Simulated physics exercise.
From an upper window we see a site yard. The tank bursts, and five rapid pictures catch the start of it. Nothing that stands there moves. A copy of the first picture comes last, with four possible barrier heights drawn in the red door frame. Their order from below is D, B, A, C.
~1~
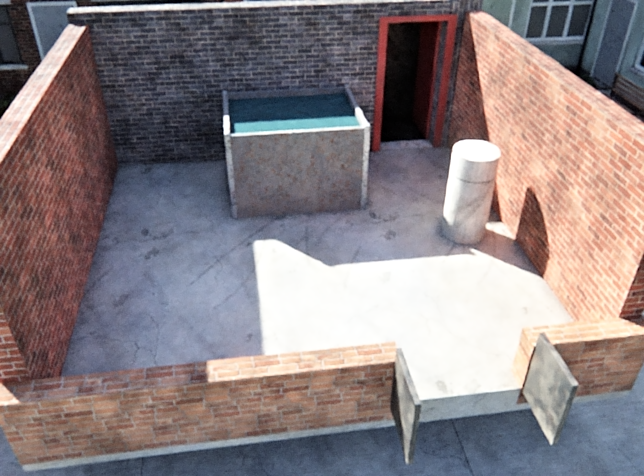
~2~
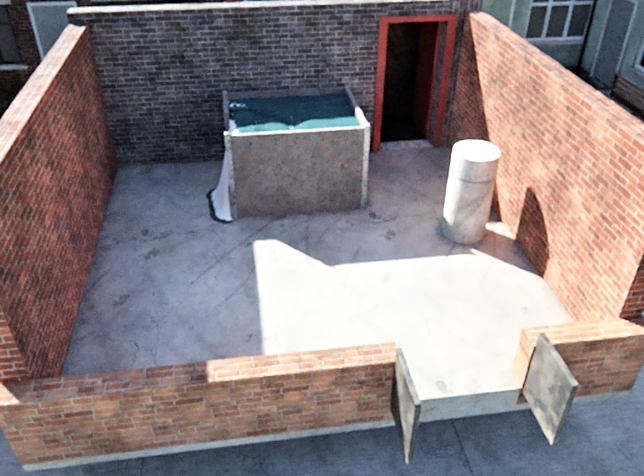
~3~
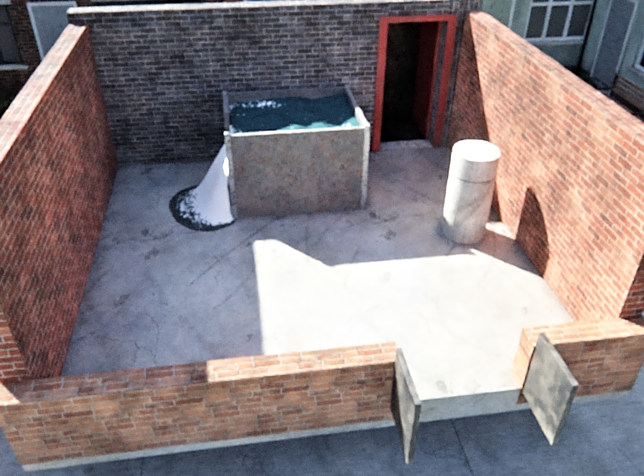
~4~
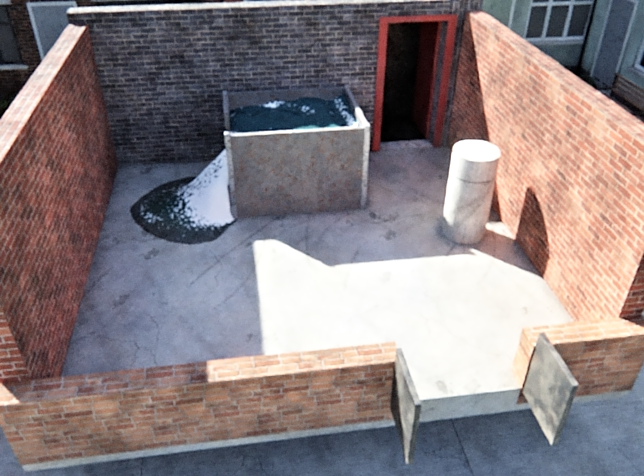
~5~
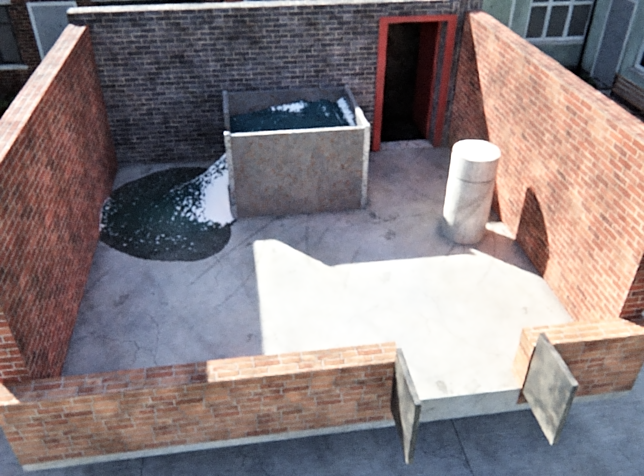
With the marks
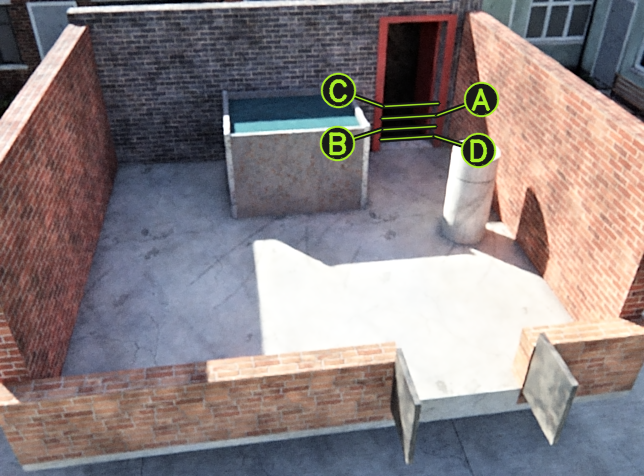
Water pouring from the left side of a raised tank in a brick-walled yard, foaming and spreading leftward in a dark pool.
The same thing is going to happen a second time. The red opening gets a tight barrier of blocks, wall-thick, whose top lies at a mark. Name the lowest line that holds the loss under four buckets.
Height D just does it.
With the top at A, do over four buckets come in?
No.
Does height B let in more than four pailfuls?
No, that is safe.
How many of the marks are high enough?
All of them.
On the marked copy, A at (409, 117); B at (408, 128); C at (410, 104); D at (407, 137); from the bottom up D, B, A, C.
With A, nothing gets over.
With B, nothing gets over.
With C, nothing gets over.
With D, nothing gets over.
